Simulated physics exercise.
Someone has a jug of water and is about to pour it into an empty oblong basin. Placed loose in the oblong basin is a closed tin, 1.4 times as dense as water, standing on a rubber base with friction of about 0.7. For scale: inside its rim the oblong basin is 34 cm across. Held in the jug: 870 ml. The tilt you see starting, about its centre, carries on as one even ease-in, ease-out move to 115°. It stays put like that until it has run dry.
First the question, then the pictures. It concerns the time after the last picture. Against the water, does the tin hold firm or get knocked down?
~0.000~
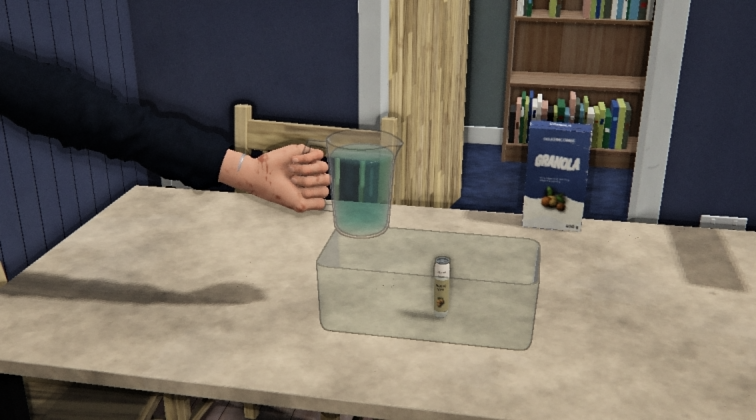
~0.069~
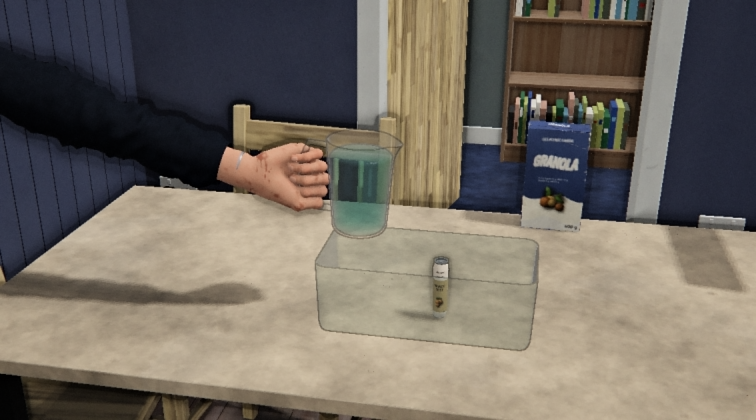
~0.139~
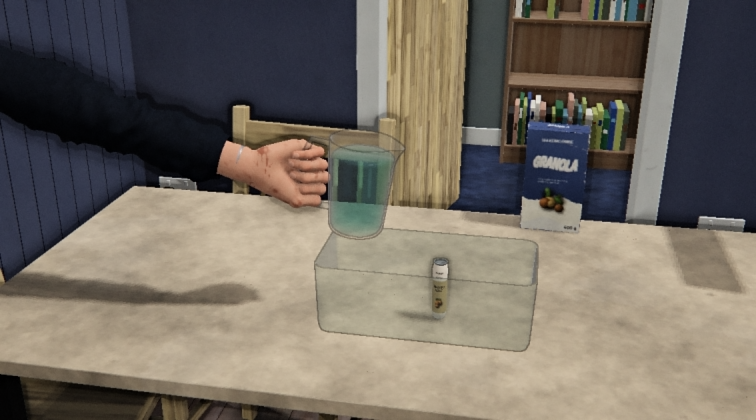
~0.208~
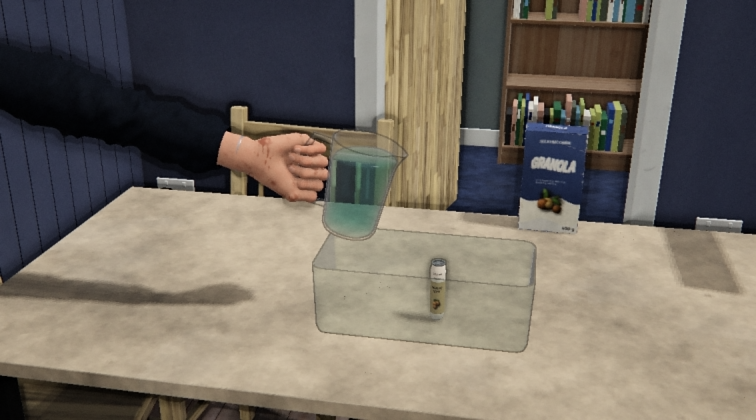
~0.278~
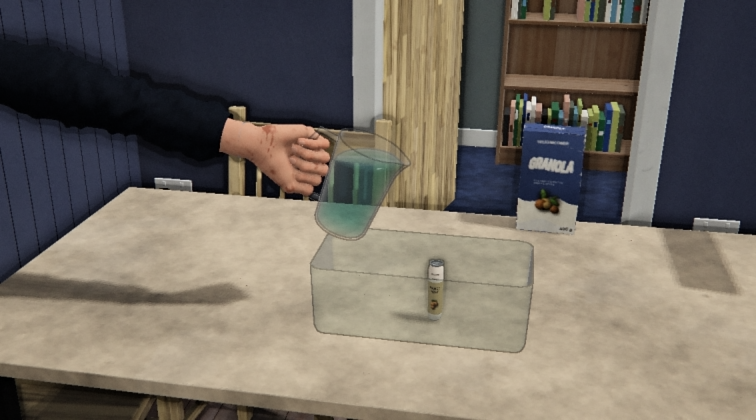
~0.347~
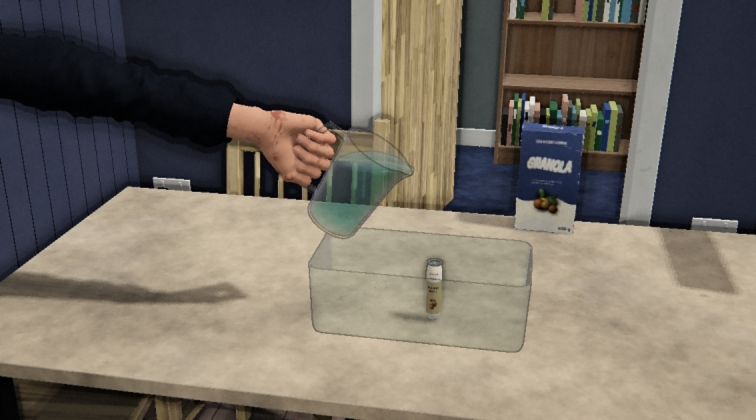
It gets knocked down.
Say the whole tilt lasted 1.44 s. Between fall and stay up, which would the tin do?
Result: Tin tipped over.
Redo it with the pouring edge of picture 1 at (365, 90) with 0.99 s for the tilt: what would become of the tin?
After that, the tin overturns.
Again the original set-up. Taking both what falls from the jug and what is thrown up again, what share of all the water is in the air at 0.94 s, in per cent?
7 per cent, roughly.
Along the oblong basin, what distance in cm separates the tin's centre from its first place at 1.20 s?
Some 10 cm.
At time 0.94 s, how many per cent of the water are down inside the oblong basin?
Reading: Approx. 80 %.
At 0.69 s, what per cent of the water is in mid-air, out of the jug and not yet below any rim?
About 16 per cent.
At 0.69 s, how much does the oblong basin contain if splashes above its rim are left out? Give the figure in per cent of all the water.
About 20 per cent.
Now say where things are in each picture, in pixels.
In the first frame, tilt 0°; pouring edge (403, 143); surface from (331, 150) to (395, 154); the oblong basin's rim runs from (327, 245) to (539, 262); the tin's top is at (443, 263).
In the second frame, tilt 1°; pouring edge (403, 144); surface from (331, 149) to (394, 155).
In the third frame, tilt 6°; pouring edge (406, 148); surface from (333, 150) to (396, 157).
In the fourth frame, tilt 12°; pouring edge (408, 155); surface from (334, 153) to (399, 159).
In the fifth frame, tilt 21°; pouring edge (411, 163); surface from (332, 165) to (405, 161).
In the sixth frame, tilt 31°; pouring edge (413, 174); surface from (327, 173) to (408, 165); 1 per cent is over the edge.
After 0.69 s the tilt is 91° and 64 per cent is still to pour; the tin stands where it began.
After 0.94 s the tilt is 114° and 13 per cent is still to pour; the tin leans 20°.
After 1.20 s the tilt is 115° and 0 per cent is still to pour; the tin lies on its side.
After 1.49 s the tilt is 115° and 0 per cent is still to pour; the tin lies on its side.
In the end the tin lies on its side.
